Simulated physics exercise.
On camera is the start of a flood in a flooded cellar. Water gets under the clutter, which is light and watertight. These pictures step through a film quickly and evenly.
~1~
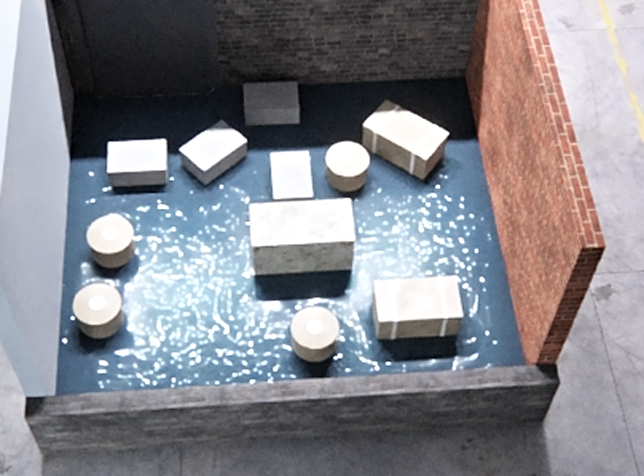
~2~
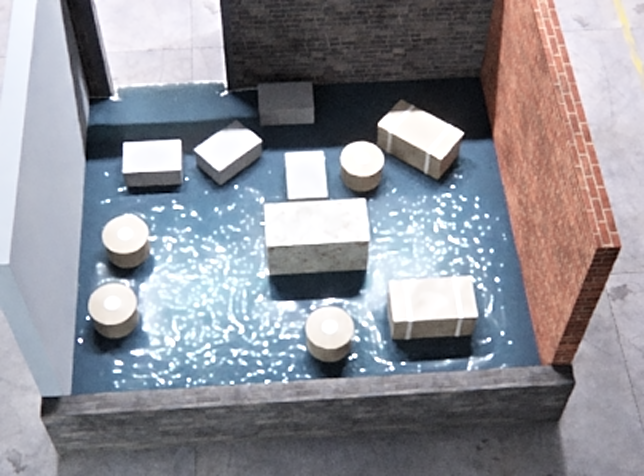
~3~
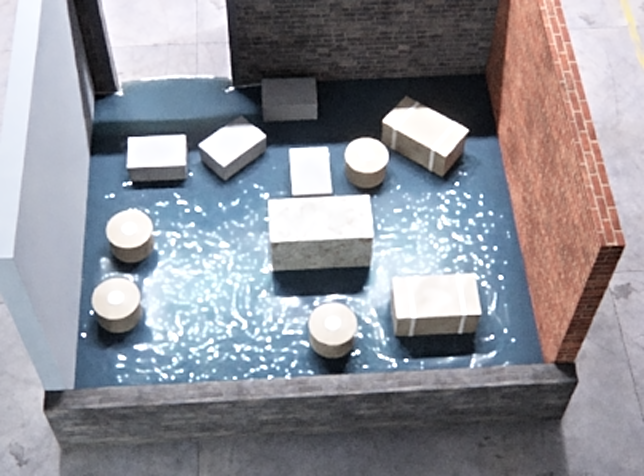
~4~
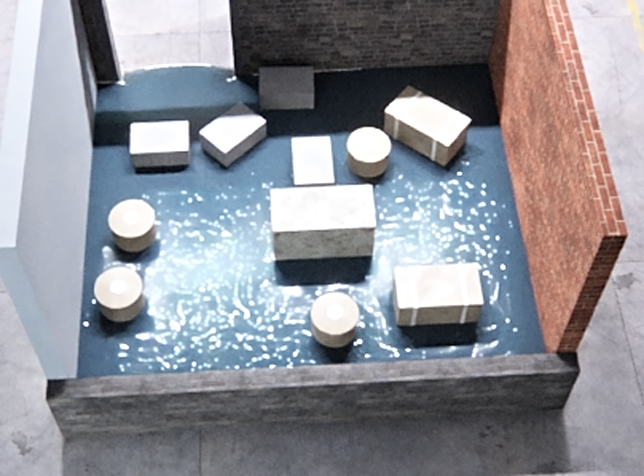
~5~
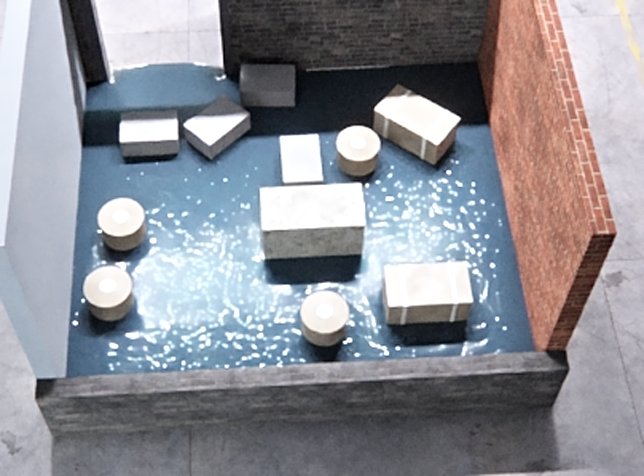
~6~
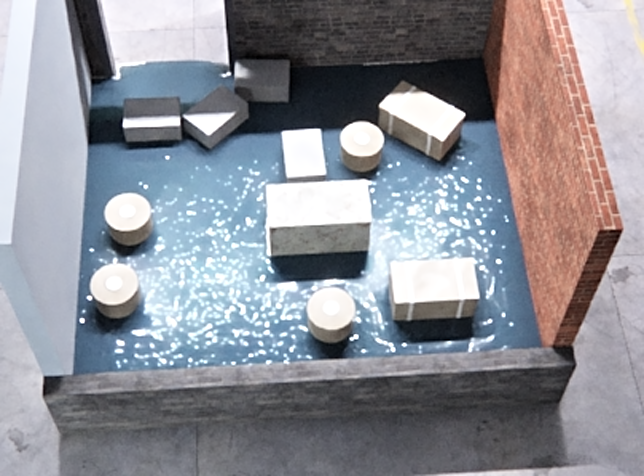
To begin with, pale crates and round drums sit in dark, glittering water inside a walled cellar, its back left corner closed by a dark panel. The panel gives way to a bright opening, and then the crates nearest it drift slightly towards the gap while the rest barely move.
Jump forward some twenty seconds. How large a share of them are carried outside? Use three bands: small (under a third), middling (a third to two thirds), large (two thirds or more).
Large.
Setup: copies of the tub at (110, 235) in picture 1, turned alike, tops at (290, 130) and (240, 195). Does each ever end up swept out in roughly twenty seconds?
Going one by one, I'd say it leaves and then it leaves.
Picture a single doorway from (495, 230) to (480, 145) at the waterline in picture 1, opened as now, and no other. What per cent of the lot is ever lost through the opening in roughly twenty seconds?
I reckon 50 percent.
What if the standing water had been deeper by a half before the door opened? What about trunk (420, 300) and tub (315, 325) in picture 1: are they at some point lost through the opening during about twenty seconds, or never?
Remains, then remains.
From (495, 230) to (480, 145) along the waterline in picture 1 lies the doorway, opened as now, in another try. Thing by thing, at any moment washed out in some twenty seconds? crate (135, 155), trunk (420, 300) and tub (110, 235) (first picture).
Going through them in sequence: Trapped, then gets out, then trapped.
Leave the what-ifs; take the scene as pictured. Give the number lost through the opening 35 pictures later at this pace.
6.
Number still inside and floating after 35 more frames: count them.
My tally gives 4.
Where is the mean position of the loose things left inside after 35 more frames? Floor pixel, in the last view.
Roughly (240, 195).
A moment on, 1 of 10 are out; 9 afloat.
Next, 3 of 10 are out; 7 afloat.
Later, 6 of 10 are out; 4 afloat.
In the end, 8 of 10 are out; 2 afloat.
